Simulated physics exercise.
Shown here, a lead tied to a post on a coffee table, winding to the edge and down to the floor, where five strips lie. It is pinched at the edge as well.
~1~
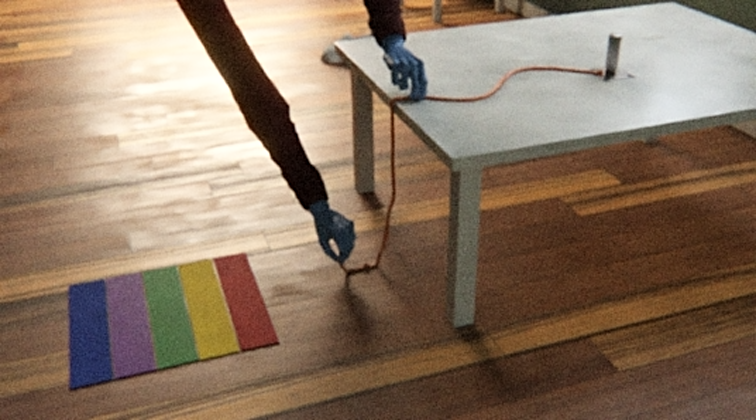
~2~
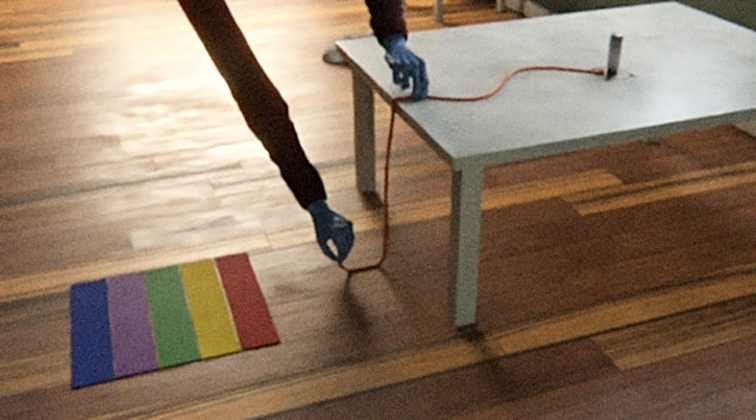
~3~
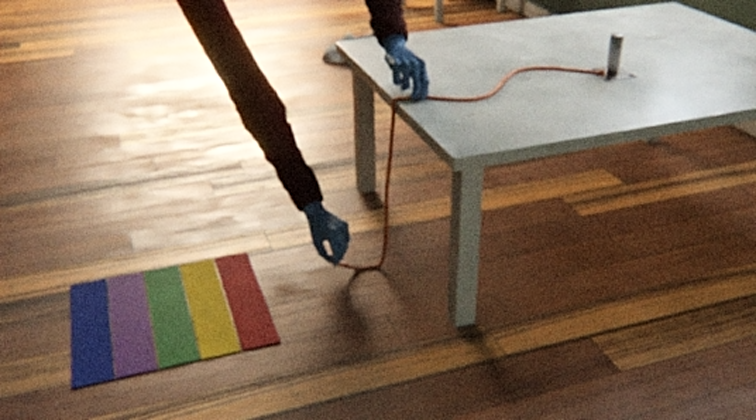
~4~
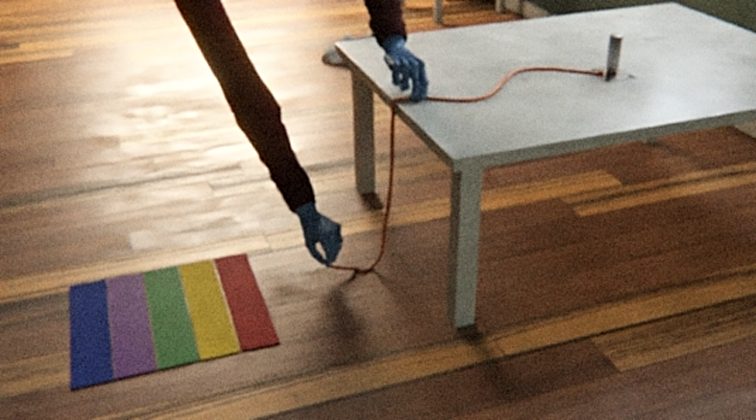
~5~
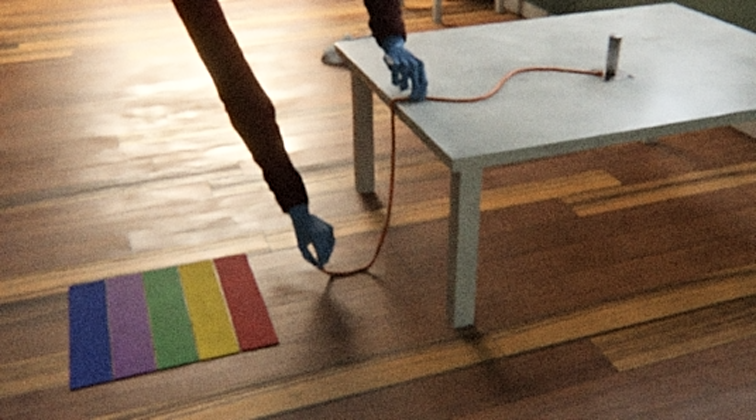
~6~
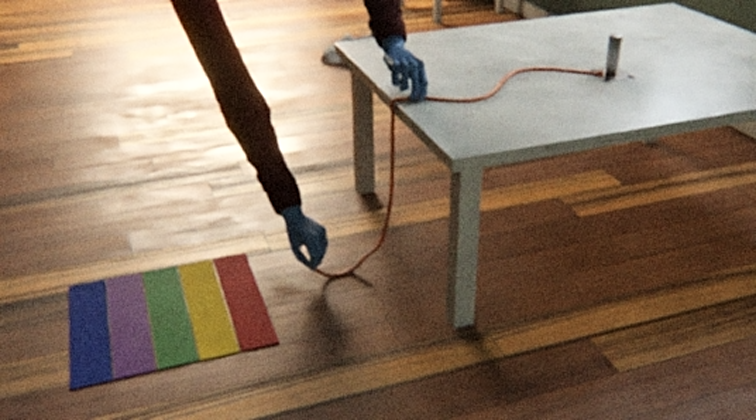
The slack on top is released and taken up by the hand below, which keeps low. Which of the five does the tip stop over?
Over green.
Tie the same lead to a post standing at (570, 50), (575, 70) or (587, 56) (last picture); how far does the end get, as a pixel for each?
The places are (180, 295), (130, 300) and (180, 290).
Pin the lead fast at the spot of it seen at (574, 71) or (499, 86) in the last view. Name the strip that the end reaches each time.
It would be green; yellow.
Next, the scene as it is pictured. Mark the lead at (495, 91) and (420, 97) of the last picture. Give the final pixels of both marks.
About (462, 93), and the other about (380, 116).
Soon after, end near (237, 281); over red.
After that, end near (190, 290); over yellow.
At the stop, end near (163, 296); over green. The end stops over the green strip.
